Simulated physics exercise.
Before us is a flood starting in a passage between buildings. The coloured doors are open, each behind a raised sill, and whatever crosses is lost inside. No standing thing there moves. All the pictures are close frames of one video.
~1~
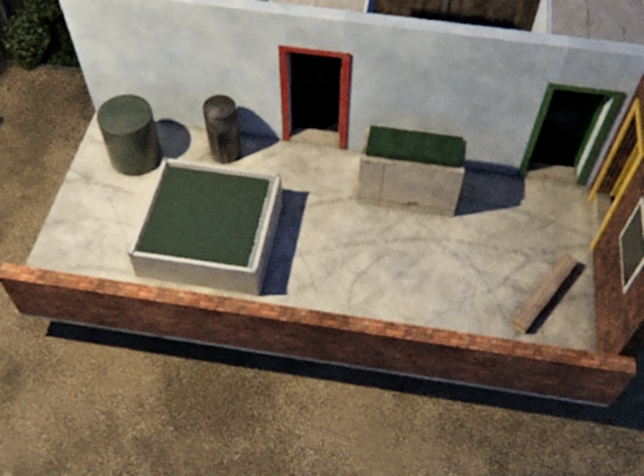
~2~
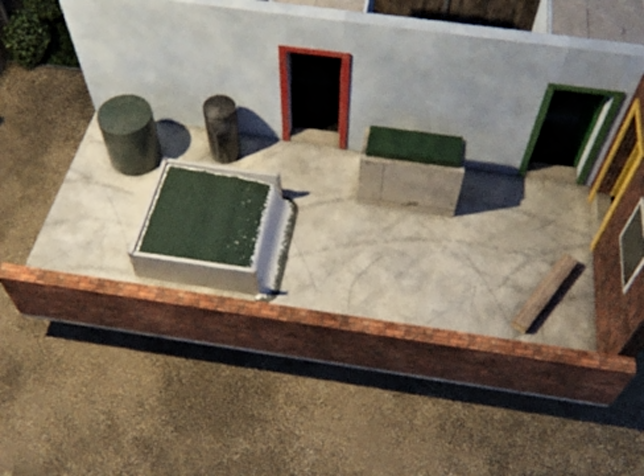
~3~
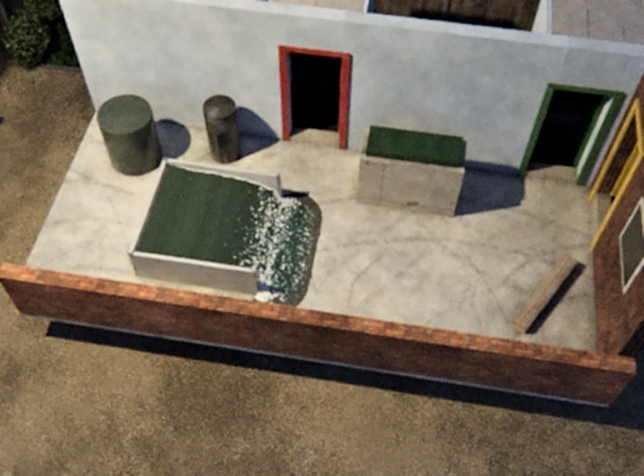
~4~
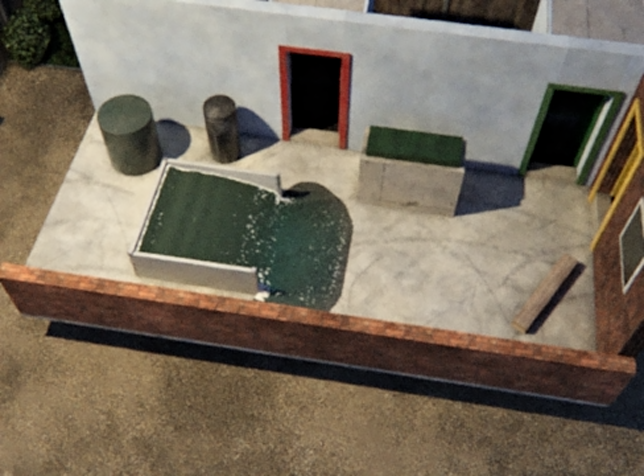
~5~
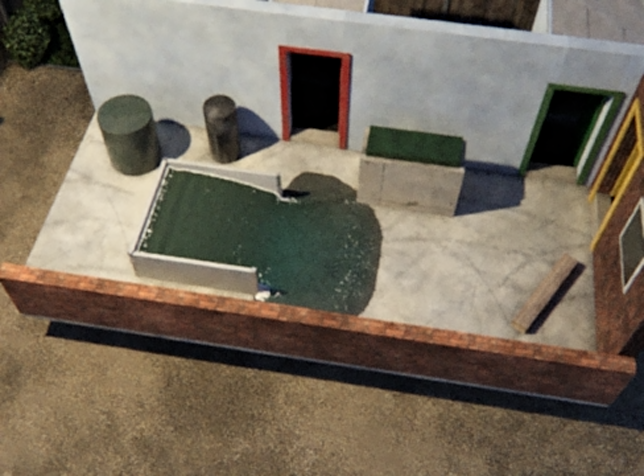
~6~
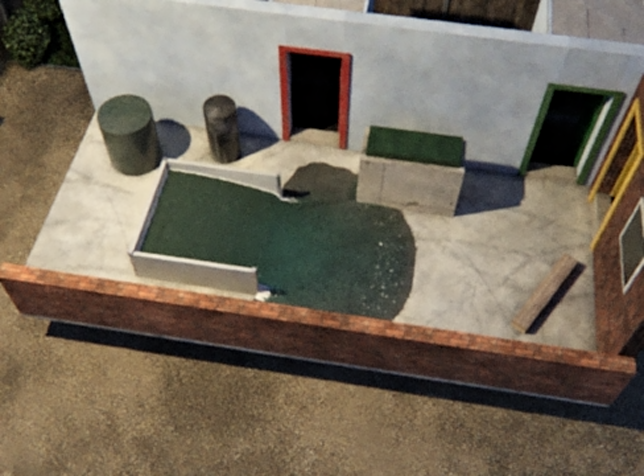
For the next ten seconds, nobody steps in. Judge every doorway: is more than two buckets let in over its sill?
My call: The yellow door stays at two or fewer, the red door stays at two or fewer, the green door goes past two.
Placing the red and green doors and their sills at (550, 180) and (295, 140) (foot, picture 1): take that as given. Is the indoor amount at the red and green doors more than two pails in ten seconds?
Well, the red door tops the limit, but the green door comes up short.
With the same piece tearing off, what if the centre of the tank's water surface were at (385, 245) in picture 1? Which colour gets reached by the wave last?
The one in red.
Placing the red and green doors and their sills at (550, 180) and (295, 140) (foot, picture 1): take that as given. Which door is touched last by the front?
My answer is the red door.
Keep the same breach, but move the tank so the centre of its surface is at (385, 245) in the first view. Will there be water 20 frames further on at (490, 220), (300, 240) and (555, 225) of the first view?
Soaked, spared, soaked.
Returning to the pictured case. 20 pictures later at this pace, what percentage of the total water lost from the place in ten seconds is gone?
Some 10 per cent.
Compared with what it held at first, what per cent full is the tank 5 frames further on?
44 percent or thereabouts.
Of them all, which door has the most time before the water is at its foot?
It would be the green one.
A moment on, water covers 40 % of the floor; the yellow door not reached, the red door not reached, the green door not reached.
Next, water covers 60 % of the floor; the yellow door wet at the sill, nothing in, the red door wet at the sill, nothing in, the green door not reached.
Then, water covers 65 % of the floor; the yellow door under two buckets in, the red door wet at the sill, nothing in, the green door under two buckets in.
Later, water covers 65 % of the floor; the yellow door under two buckets in, the red door wet at the sill, nothing in, the green door far over two buckets in.
In the end, water covers 75 % of the floor; the yellow door under two buckets in, the red door wet at the sill, nothing in, the green door far over two buckets in.
